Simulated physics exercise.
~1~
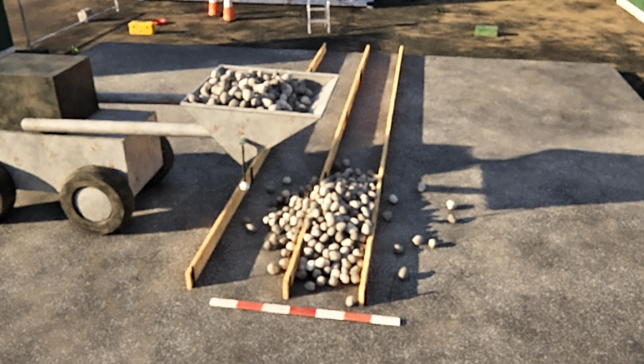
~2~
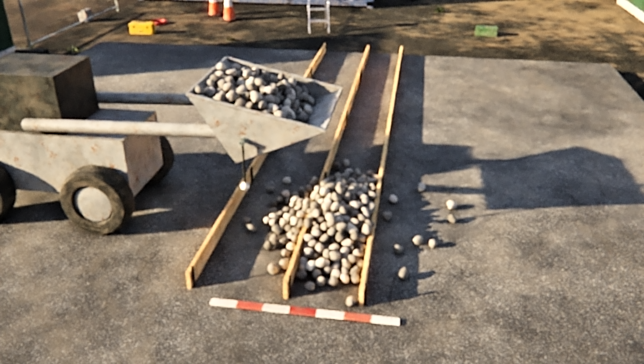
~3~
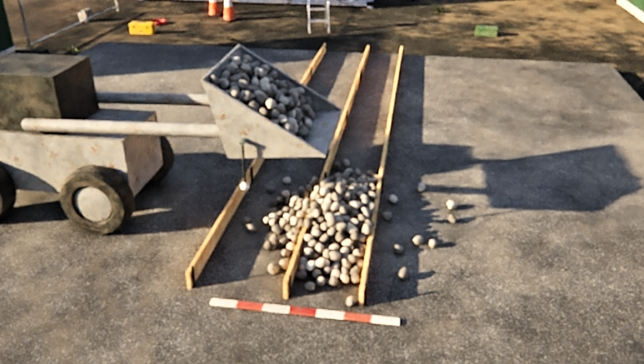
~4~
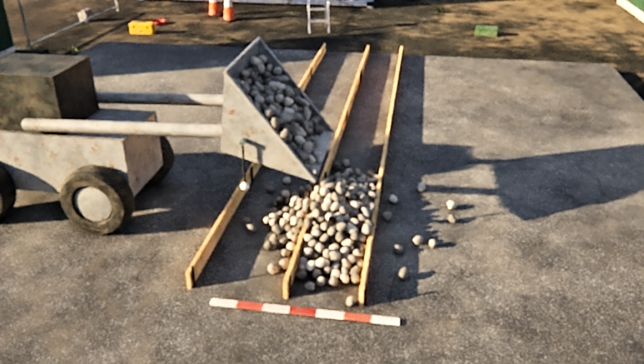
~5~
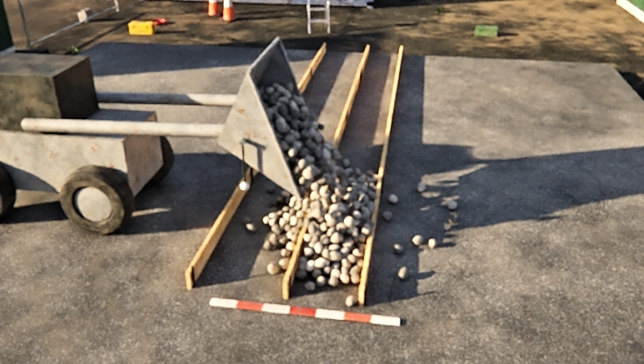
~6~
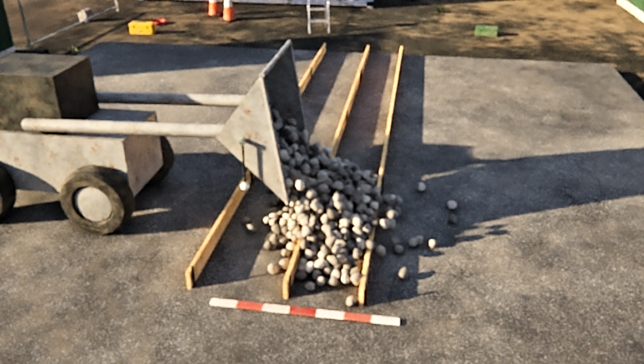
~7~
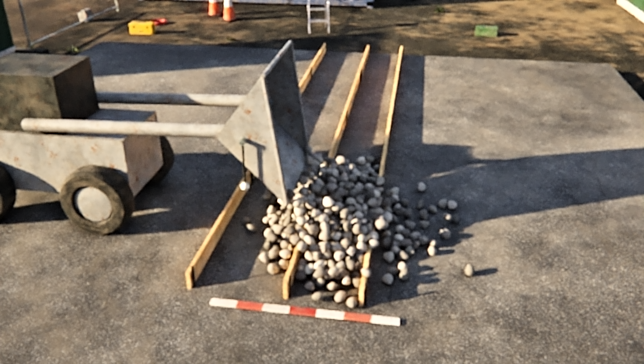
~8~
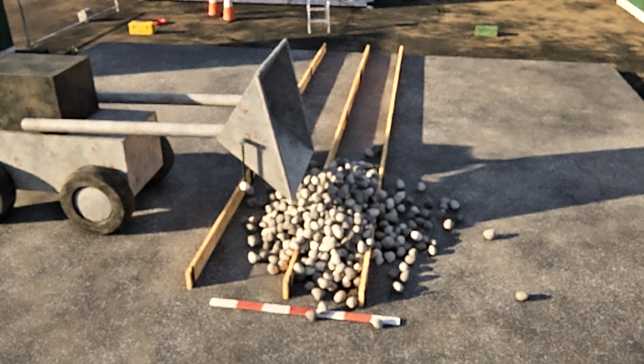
A grey steel bucket full of rounded stones, held on two pale arms from a wheeled loader at left, hangs over sunlit tarmac, seen from above. Beneath it, three wooden planks run away from the viewer, with a loose heap of similar stones among them and a red and white striped bar in front. The bucket tips steadily to the right, its stones sliding toward the lip, then pouring onto the heap. It empties and rocks back slightly, while the pile spreads over the planks, a few stones reaching the bar and two lying apart at right.
